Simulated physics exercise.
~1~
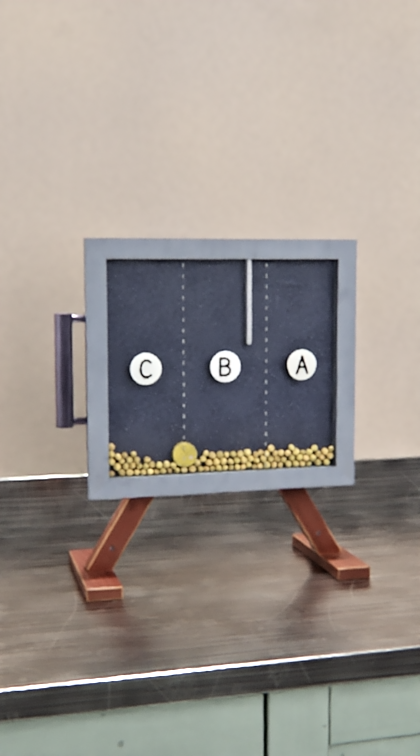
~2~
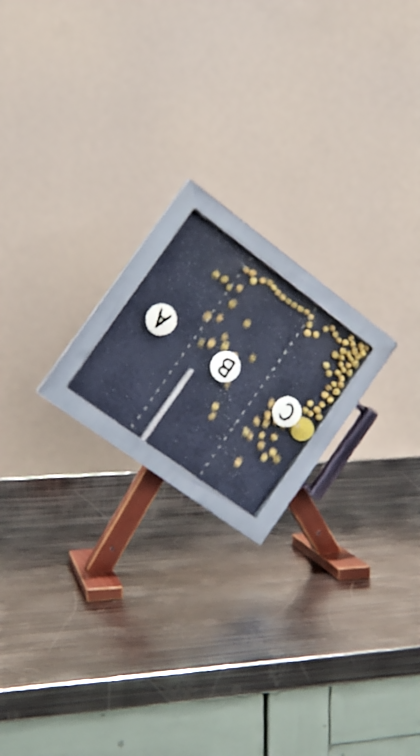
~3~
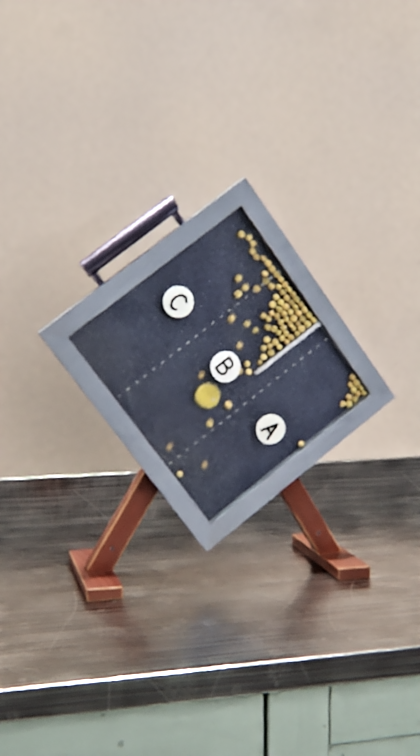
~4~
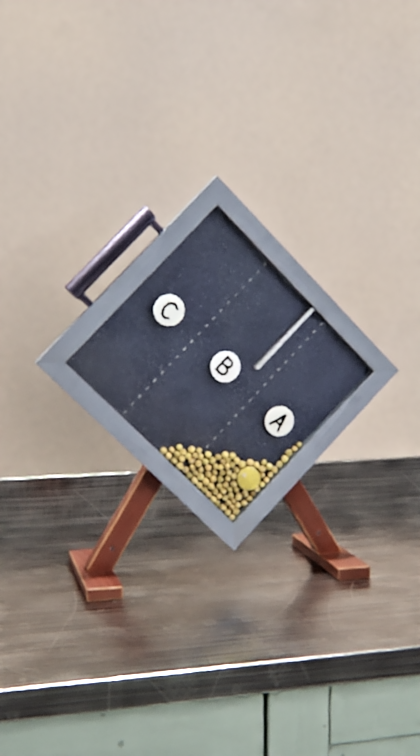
A square, grey-framed case holding small tan beans and a larger yellow disc stands on red-brown legs on a dark worktop, seen from the front against a beige wall. Its dark face carries the letters C, B and A, dashed lines, a pale bar at the top, and a purple handle at left. The case turns anticlockwise, sweeping the beans and disc to the right beside C. As it continues round, beans pile above the bar while the disc sits near B. Finally the case rests on a corner, beans and disc heaped at the bottom, mostly in A.
